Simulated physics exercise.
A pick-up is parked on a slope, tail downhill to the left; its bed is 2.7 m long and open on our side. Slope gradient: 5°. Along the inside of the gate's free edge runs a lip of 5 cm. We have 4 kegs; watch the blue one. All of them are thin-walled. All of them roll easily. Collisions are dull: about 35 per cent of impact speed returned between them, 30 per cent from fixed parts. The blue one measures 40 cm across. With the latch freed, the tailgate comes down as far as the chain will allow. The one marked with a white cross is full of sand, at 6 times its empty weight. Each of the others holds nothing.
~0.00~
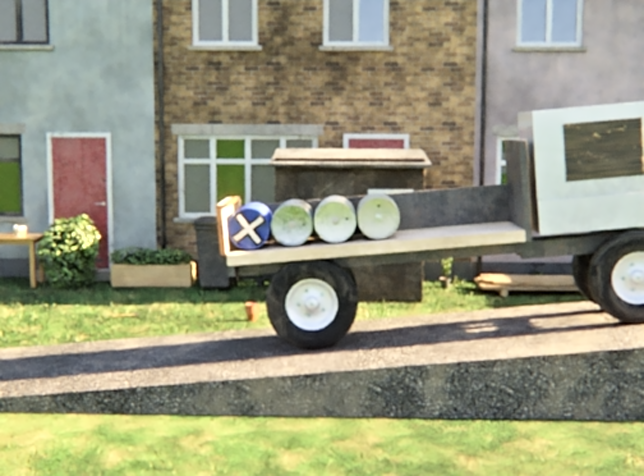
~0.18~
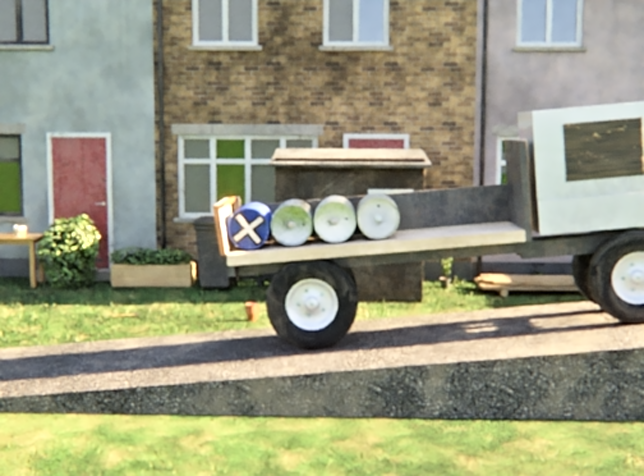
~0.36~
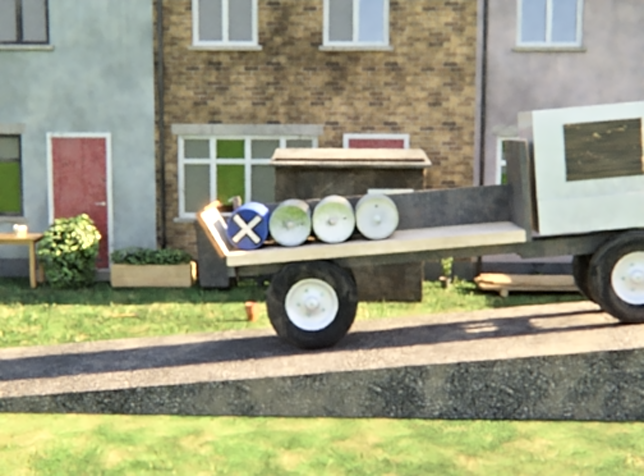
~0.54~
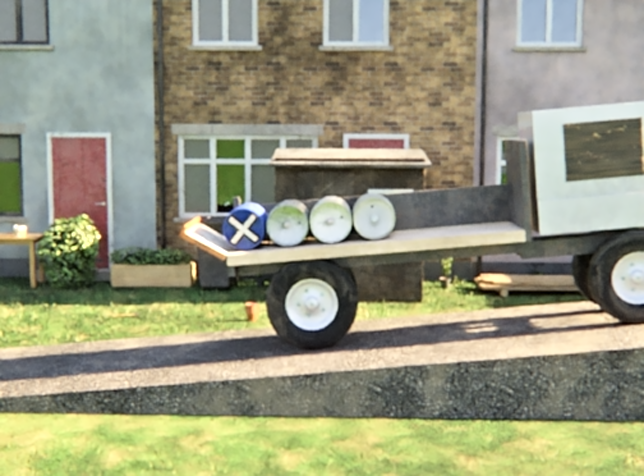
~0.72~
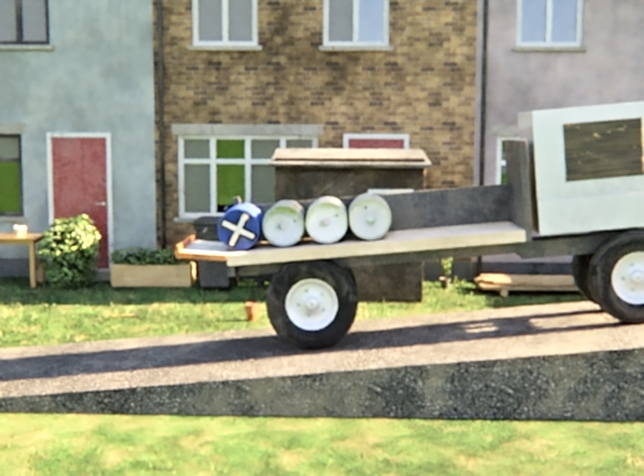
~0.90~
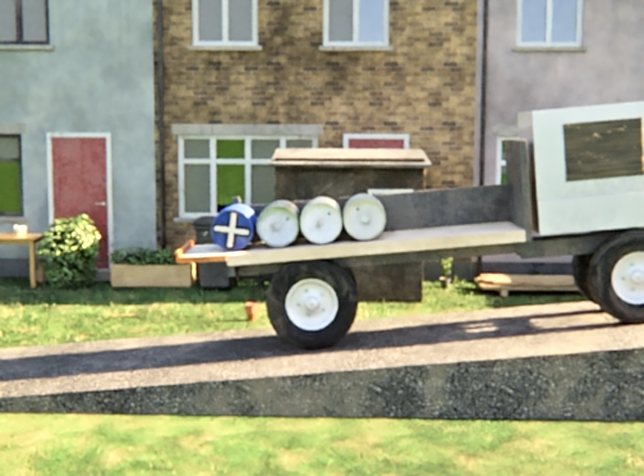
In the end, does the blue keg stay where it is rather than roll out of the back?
It will stay in the truck.
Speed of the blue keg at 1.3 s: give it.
Around 0.5 m/s.
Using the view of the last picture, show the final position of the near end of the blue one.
Look near pixel (196, 233).
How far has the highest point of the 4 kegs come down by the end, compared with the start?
5 cm.
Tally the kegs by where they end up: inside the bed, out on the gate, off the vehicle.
3 / 1 / 0.
By 1.3 s, blue is on the gate, 15 cm past the hinge, rolling left; 0 of 4 are out.
By 1.7 s, blue is on the gate, 30 cm past the hinge; 0 of 4 are out.
By 2.2 s, blue is on the gate, 25 cm past the hinge; 0 of 4 are out.
Finally (2.8 s), blue is on the gate, 30 cm past the hinge; 0 of 4 are out.
